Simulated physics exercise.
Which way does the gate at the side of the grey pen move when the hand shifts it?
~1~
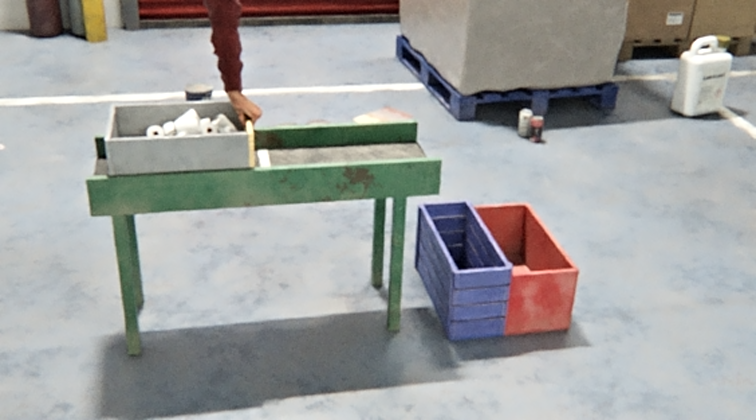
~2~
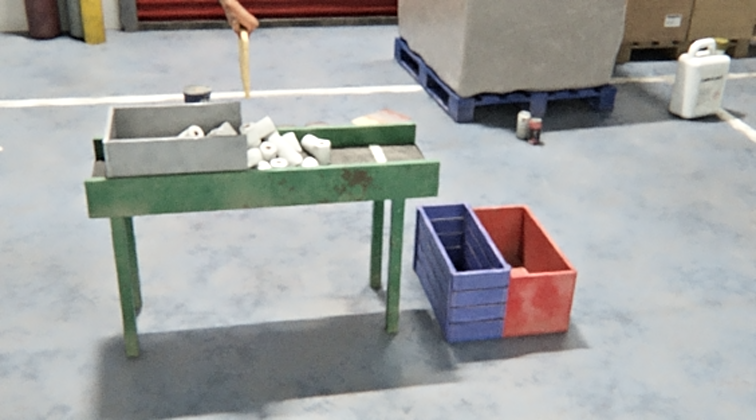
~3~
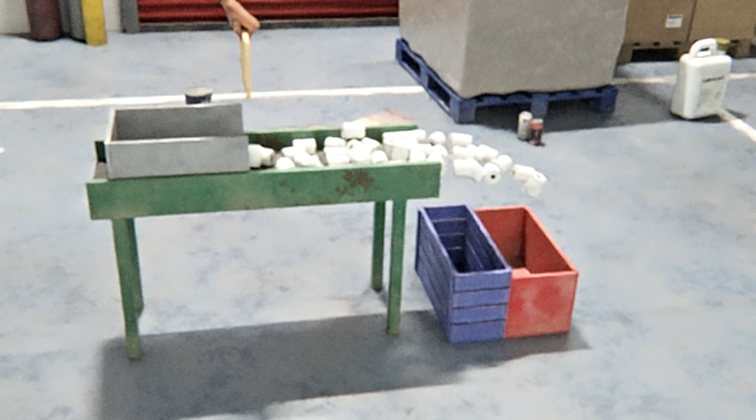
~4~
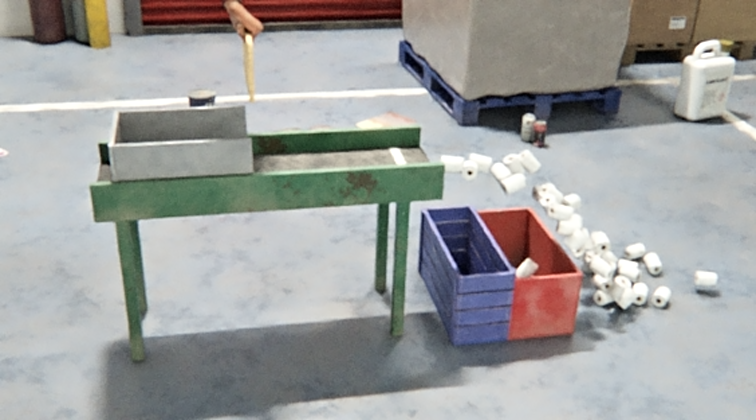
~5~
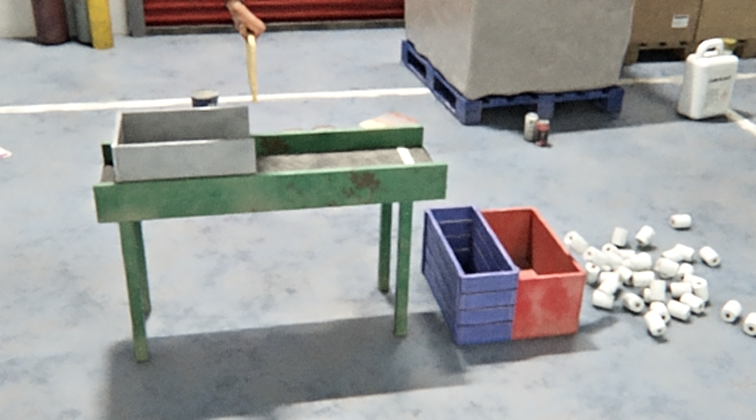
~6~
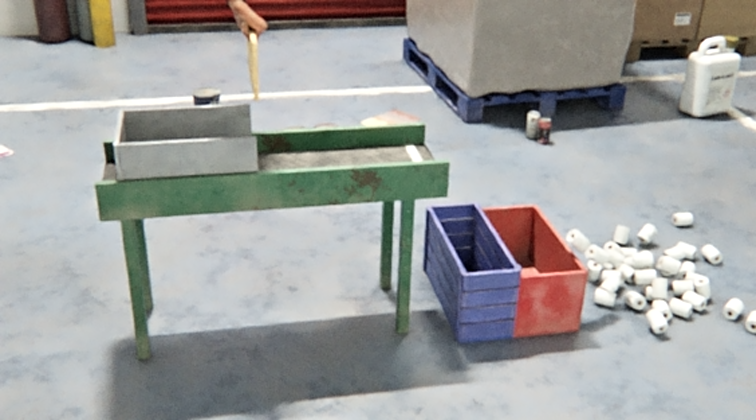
The gate moves up, raised by the hand above the belt, and it stays held there while the white rolls travel away.
